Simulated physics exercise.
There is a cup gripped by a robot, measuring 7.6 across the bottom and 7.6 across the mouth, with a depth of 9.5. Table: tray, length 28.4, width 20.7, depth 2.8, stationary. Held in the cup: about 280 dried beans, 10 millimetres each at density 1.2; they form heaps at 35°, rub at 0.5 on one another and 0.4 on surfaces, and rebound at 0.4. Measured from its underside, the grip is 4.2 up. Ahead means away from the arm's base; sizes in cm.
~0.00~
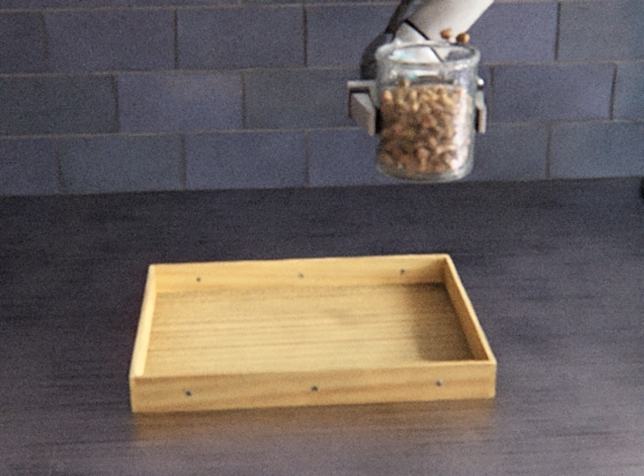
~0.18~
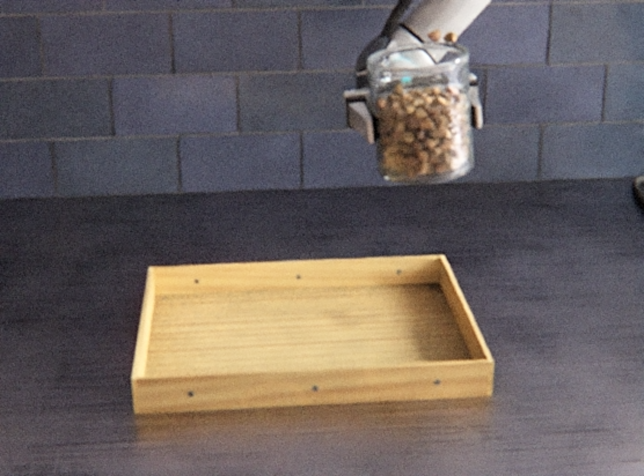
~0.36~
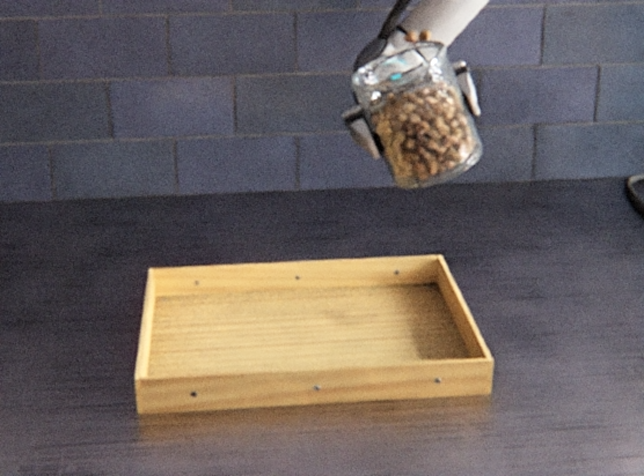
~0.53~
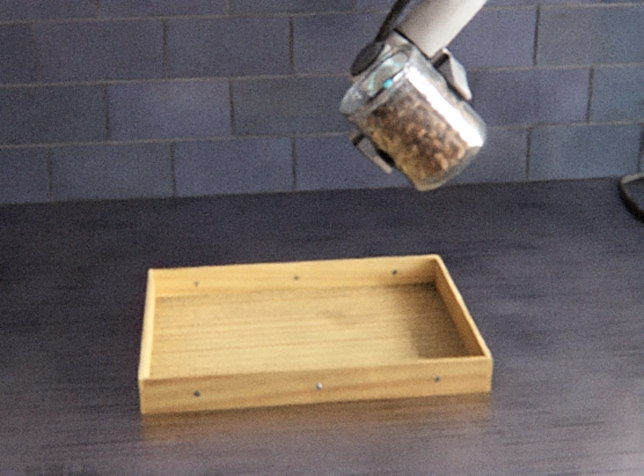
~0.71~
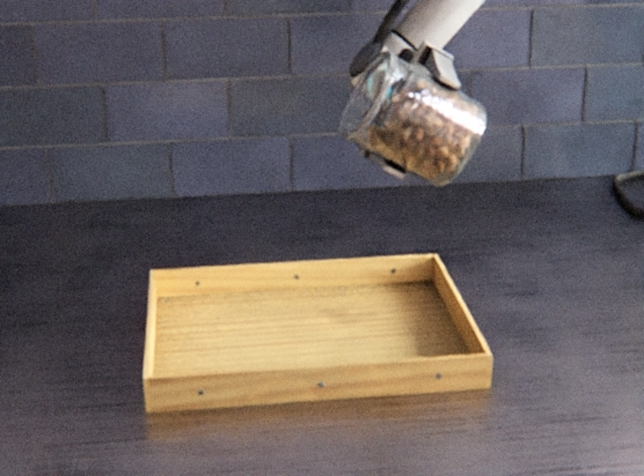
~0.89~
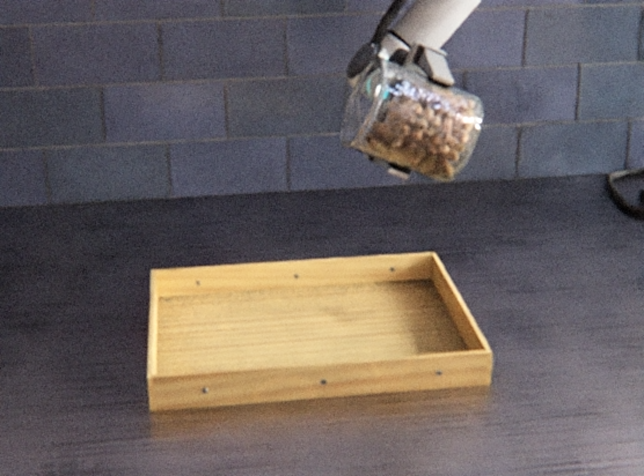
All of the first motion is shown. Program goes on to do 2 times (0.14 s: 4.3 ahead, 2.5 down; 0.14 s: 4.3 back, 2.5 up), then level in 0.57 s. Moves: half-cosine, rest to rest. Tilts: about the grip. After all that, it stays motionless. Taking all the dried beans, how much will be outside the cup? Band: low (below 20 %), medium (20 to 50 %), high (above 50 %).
Low.
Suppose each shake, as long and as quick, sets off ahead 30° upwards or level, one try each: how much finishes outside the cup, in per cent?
Try one gives about 35 in a hundred, try two about 20 in a hundred.
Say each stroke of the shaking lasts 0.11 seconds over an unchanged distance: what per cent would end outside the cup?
About 15 per cent, then.
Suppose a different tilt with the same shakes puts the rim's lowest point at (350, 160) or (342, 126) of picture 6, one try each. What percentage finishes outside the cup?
Estimates in order: 25 % and 0 %.
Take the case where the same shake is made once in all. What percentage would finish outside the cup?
Then about 5 per cent.
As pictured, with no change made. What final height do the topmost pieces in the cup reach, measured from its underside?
Around 9.0 cm up.
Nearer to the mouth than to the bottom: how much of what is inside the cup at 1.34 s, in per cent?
My estimate is near 35 per cent.
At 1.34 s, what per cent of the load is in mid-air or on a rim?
About 0 %.
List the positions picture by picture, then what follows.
Cup middle at (425, 112), level; upper third of the load around (424, 104), from x 385 to 465, top at y 35; 284 in the cup, in the first frame.
Cup middle at (422, 114), tilted 6° forward; upper third of the load around (424, 107), from x 380 to 465, top at y 35, in the second frame.
Cup middle at (418, 117), tilted 23° forward; upper third of the load around (425, 109), from x 375 to 470, top at y 35, in the third frame.
Cup middle at (415, 119), tilted 43° forward; upper third of the load around (426, 109), from x 370 to 475, top at y 80, in the fourth frame.
Cup middle at (414, 121), tilted 60° forward; upper third of the load around (429, 106), from x 370 to 470, top at y 85, in the fifth frame.
Cup middle at (412, 122), tilted 66° forward; upper third of the load around (428, 107), from x 365 to 470, top at y 90; 284 in the cup, in the sixth frame.
By 1.34 s, tilted 66° forward, highest piece 20 above the table; 276 in the cup, 7 in the tray, 1 in flight or on a rim.
By 1.79 s, tilted 22° forward, highest piece 24 above the table; 272 in the cup, 12 in the tray.
By 2.22 s, level, highest piece 25 above the table; 272 in the cup, 12 in the tray.
By 3.27 s, level, highest piece 25 above the table; 272 in the cup, 12 in the tray.
Final count, 272 in the cup, 12 in the tray. That is 4 % outside the cup.
